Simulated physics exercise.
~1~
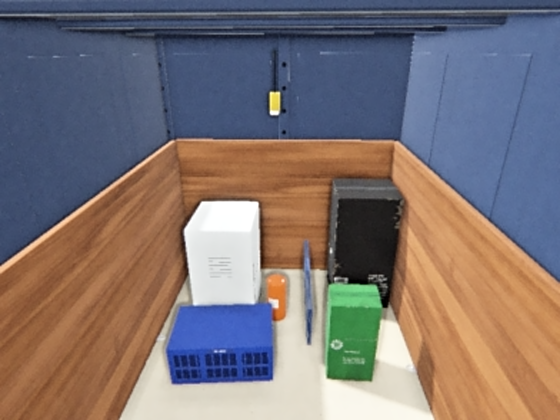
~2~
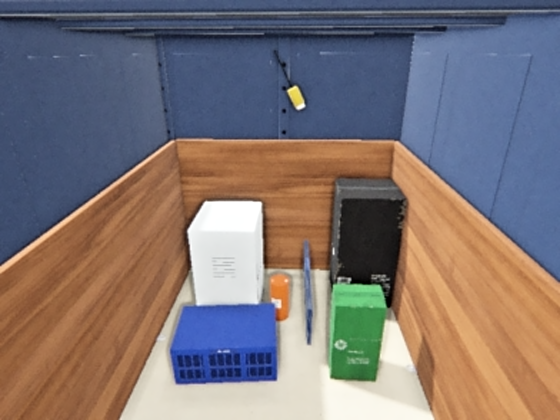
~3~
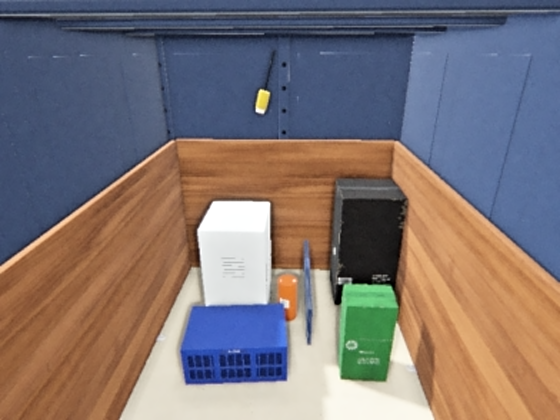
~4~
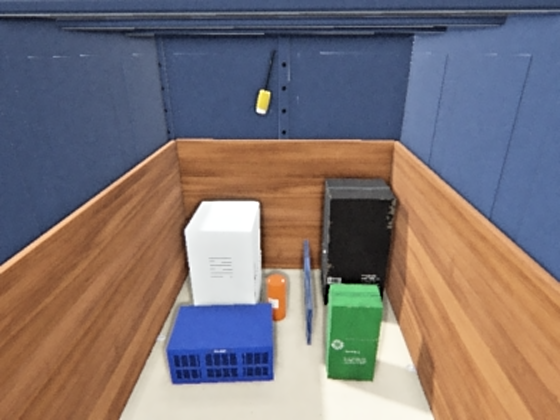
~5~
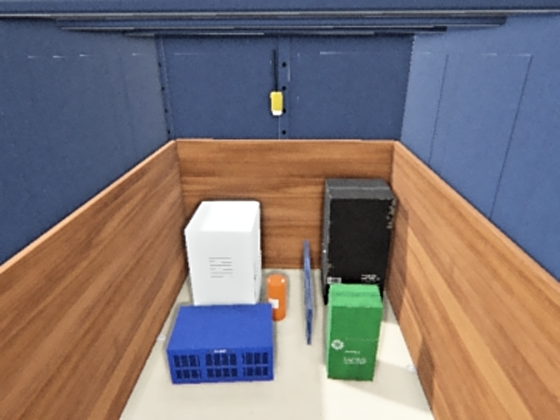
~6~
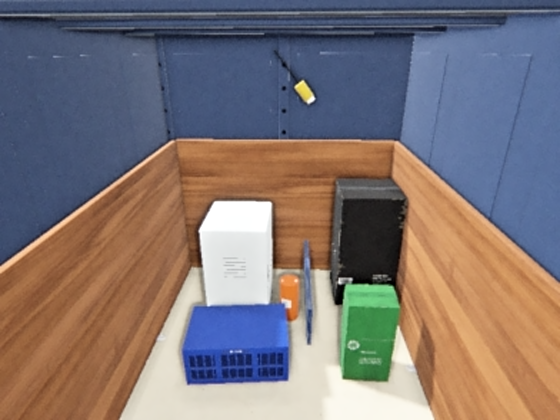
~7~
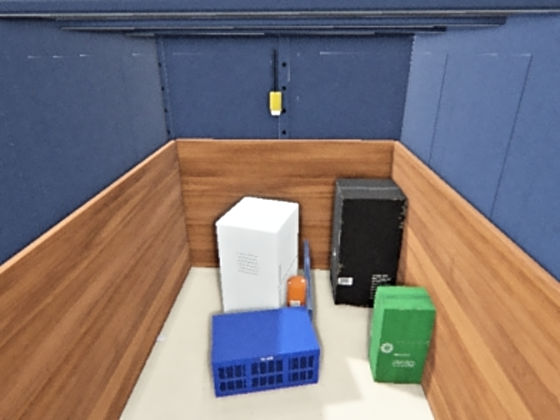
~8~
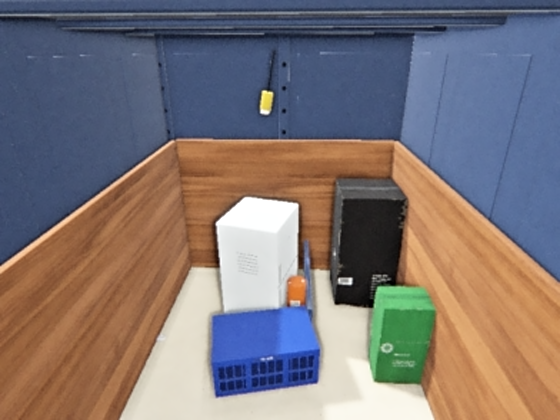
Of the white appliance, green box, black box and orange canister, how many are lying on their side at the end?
None of them are lying on their side. All four are still standing upright after sliding about the load bay.
